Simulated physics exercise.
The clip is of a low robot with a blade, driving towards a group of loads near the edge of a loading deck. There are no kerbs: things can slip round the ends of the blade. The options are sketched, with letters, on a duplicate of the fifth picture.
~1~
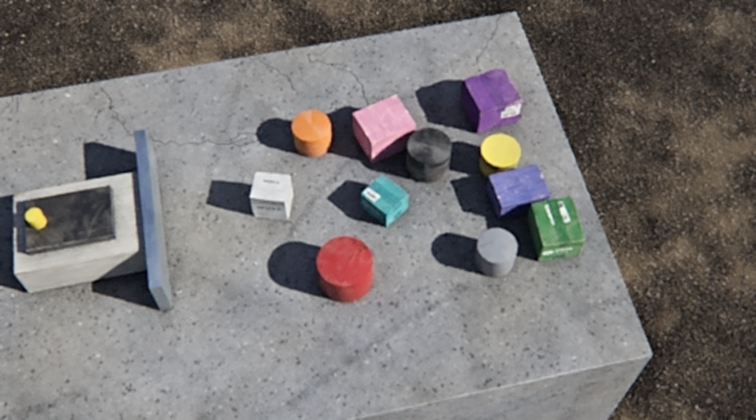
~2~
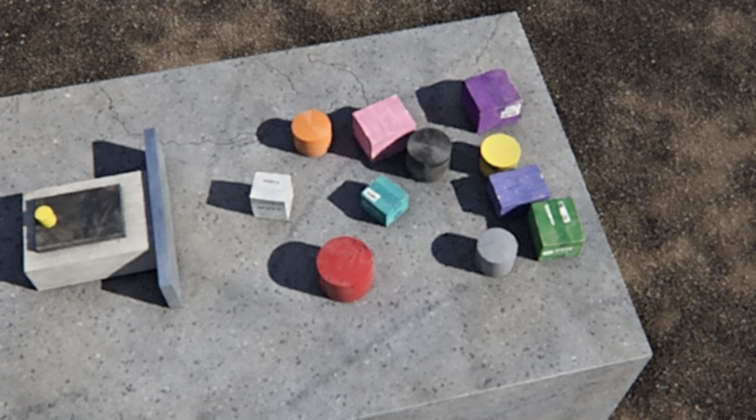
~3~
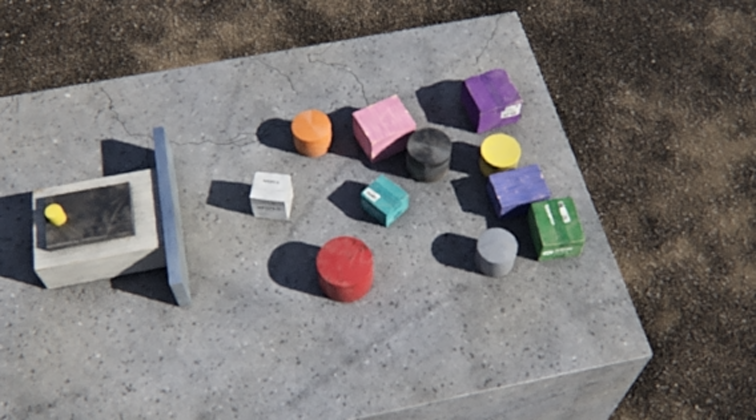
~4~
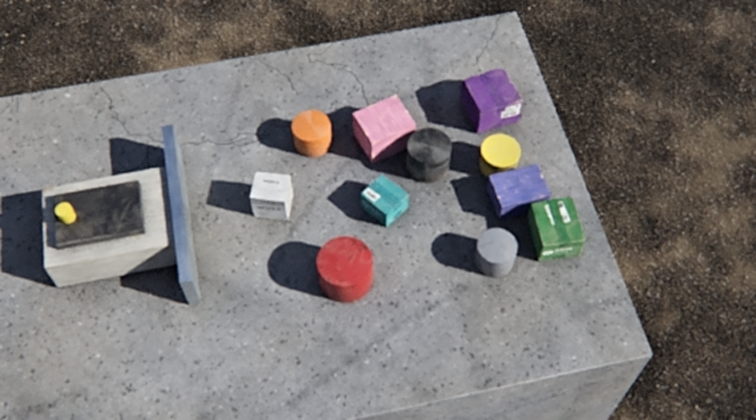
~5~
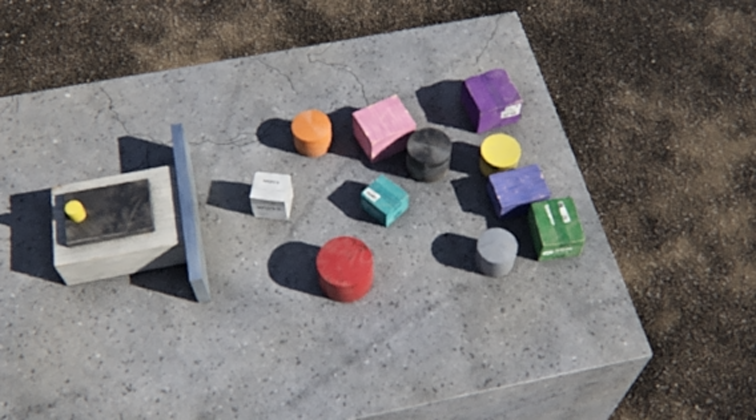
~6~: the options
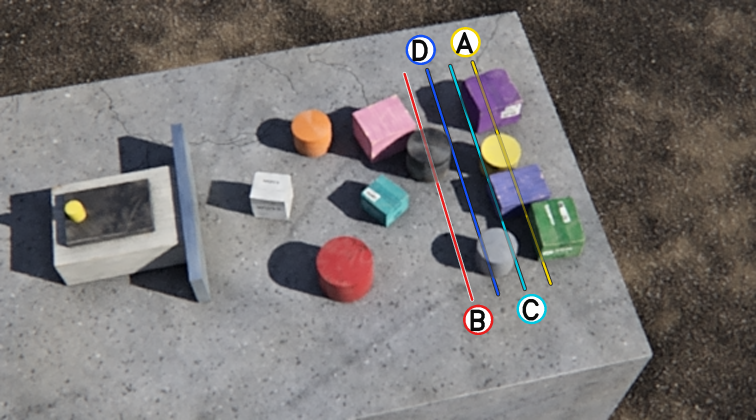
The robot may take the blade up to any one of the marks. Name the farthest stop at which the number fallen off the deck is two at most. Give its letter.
Stop at A.
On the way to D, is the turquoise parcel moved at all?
By then, yes.
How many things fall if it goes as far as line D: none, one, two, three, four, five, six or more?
The count is none.
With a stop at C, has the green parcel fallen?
No.
On the copy, A at (509, 165); B at (436, 178); C at (485, 169); D at (460, 174).
On A. First, robot (237, 188); orange canister (319, 133); red canister (356, 268).
Then, robot (355, 166); purple box (513, 95); yellow pail (515, 158).
Finally, robot (445, 150); purple box over the edge; yellow pail over the edge; two fallen.
By contrast, B is within the limit but short; C is within the limit but short; D is within the limit but short.
